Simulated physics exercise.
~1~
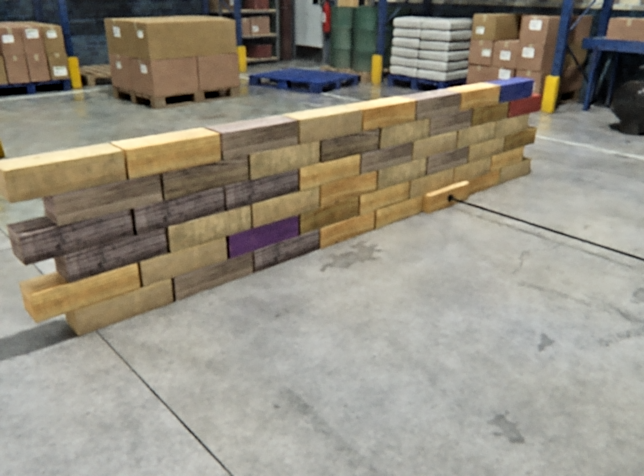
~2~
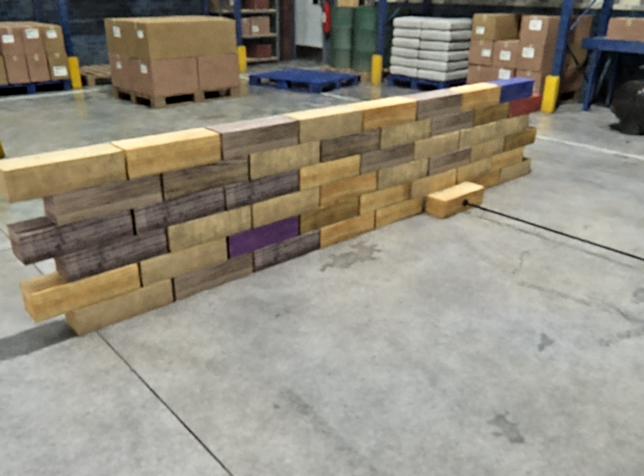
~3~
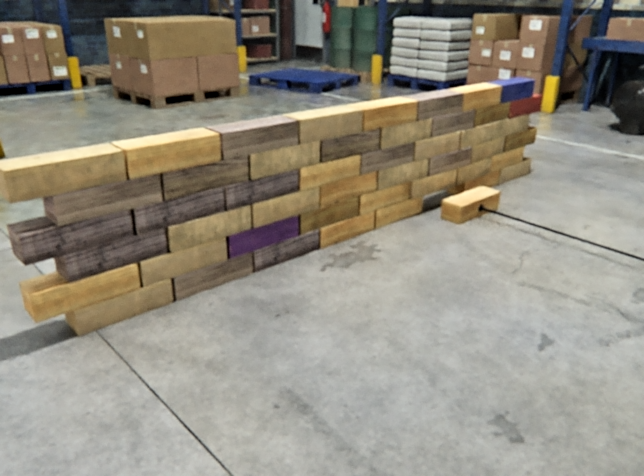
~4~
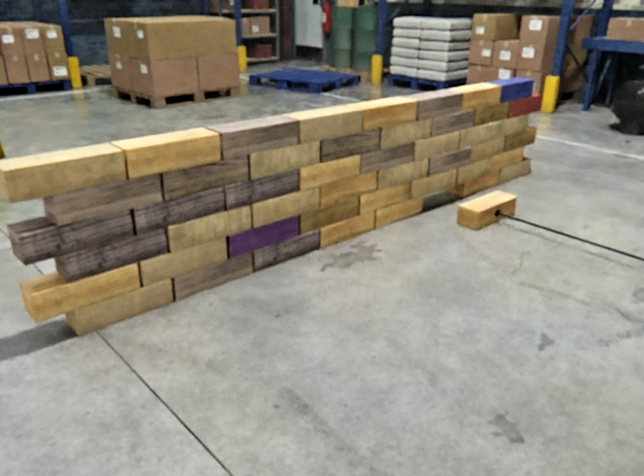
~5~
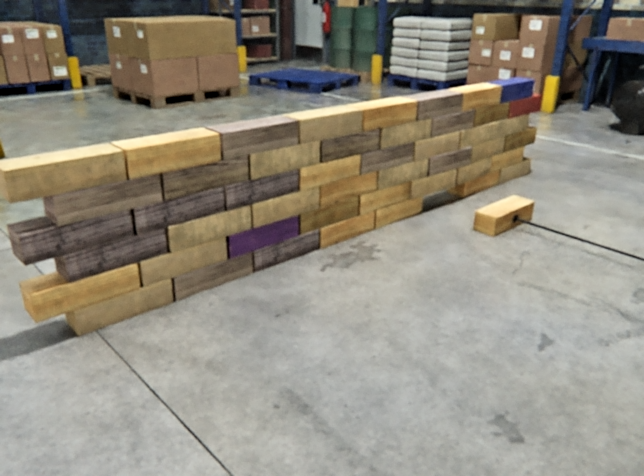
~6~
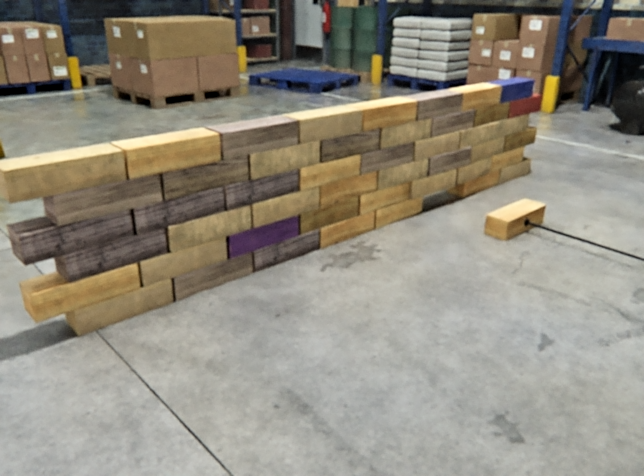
A pale wooden block low in a long, staggered wall of timber pieces already juts from the face, with a thin dark rod attached to its outer end. The rod draws it out toward the right across the concrete floor of a storeroom. The block slides fully clear, leaving a small dark gap in the bottom row. It keeps edging right and slightly forward, its movement getting smaller. At the end it rests apart from the wall, still joined to the rod, while the wall stands above the gap, its purple, red and blue pieces all in place.
